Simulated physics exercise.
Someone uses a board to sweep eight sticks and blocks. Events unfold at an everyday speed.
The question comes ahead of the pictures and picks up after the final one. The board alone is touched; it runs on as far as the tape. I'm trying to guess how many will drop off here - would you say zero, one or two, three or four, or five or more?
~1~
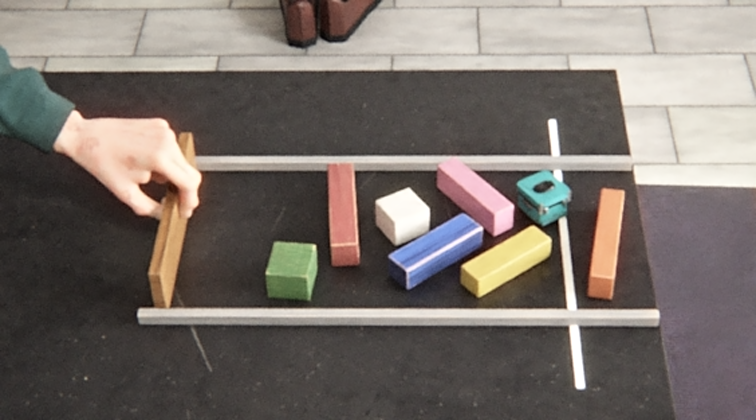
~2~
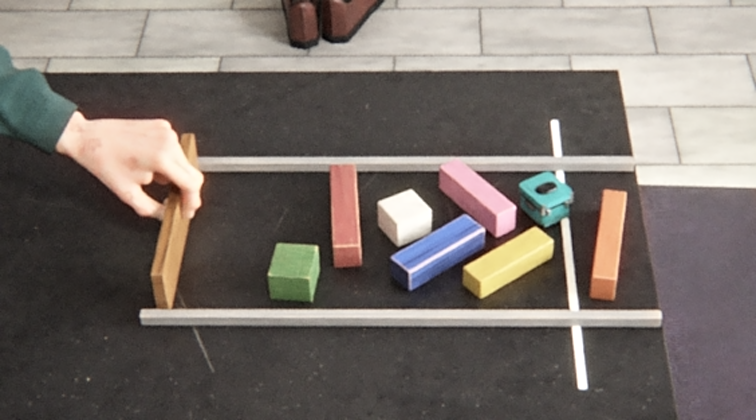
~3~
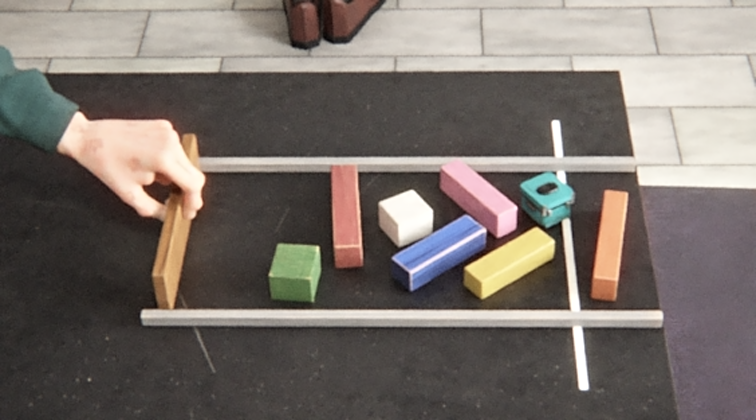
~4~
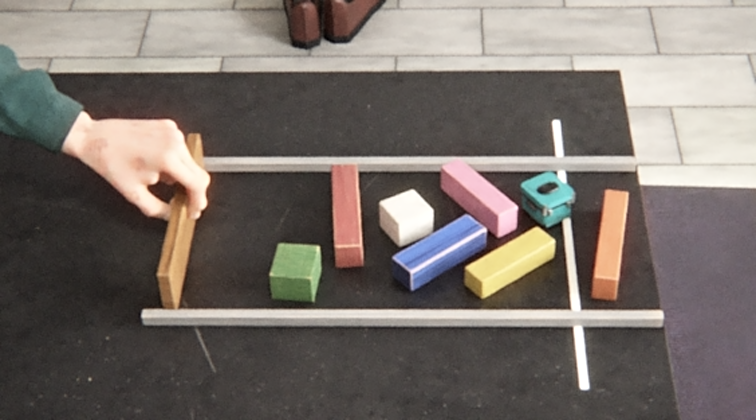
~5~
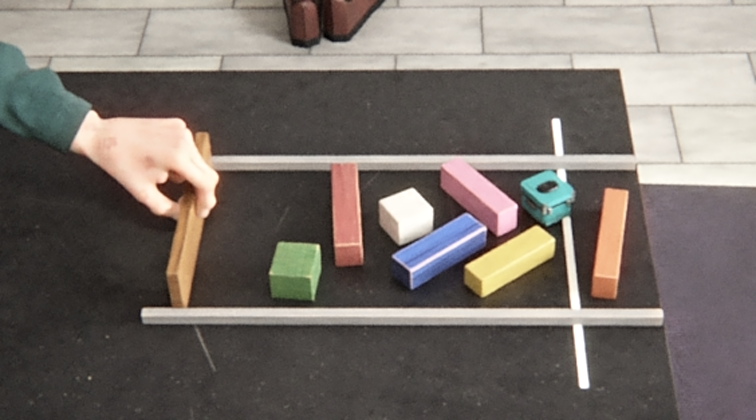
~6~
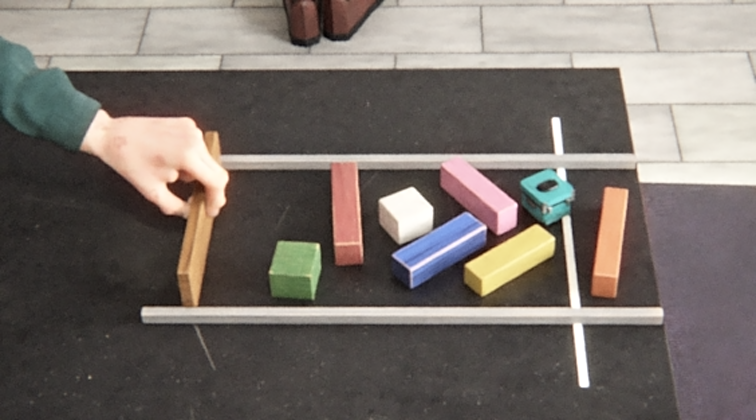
Seems three or four of them come crashing down.
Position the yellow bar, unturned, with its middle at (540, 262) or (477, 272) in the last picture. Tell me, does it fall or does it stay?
Taking the places in order, the piece ends up below and ends up below.
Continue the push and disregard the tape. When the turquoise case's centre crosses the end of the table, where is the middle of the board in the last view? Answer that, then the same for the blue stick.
The middle is at (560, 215) when it's the turquoise case, and at (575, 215) when it's the blue stick.
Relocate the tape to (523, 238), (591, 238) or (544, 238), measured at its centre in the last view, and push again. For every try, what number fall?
Those tries give 1, 5 and 1.
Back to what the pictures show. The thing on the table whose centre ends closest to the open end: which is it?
The blue stick.
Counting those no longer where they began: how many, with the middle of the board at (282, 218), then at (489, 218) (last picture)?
First 1 and then 8.
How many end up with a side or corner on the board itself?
The count comes out at 2.
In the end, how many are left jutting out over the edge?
So the number is 2.
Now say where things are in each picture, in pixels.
Orange bar (607, 242); turquoise case (543, 199); yellow bar (506, 261); board (174, 219); tape (565, 240), in the first picture.
Turquoise case (545, 200); white block (405, 218), in the second picture.
Yellow bar (509, 263); blue stick (439, 252), in the third picture.
Orange bar (610, 244); board (183, 220), in the fourth picture.
Turquoise case (546, 199); pink bar (478, 196), in the fifth picture.
Orange bar (610, 241); turquoise case (546, 197); yellow bar (510, 260); board (201, 218); tape (568, 238), in the sixth picture.
Early on, none off yet; orange bar at rest near (610, 241); turquoise case at rest near (546, 197); yellow bar at rest near (510, 260).
A while later, none off yet; orange bar at rest near (610, 241); turquoise case travelled a little near (560, 193); yellow bar travelled a little near (551, 270).
Finally, the number that fall off is three or four; lost, yellow bar, turquoise case and orange bar.
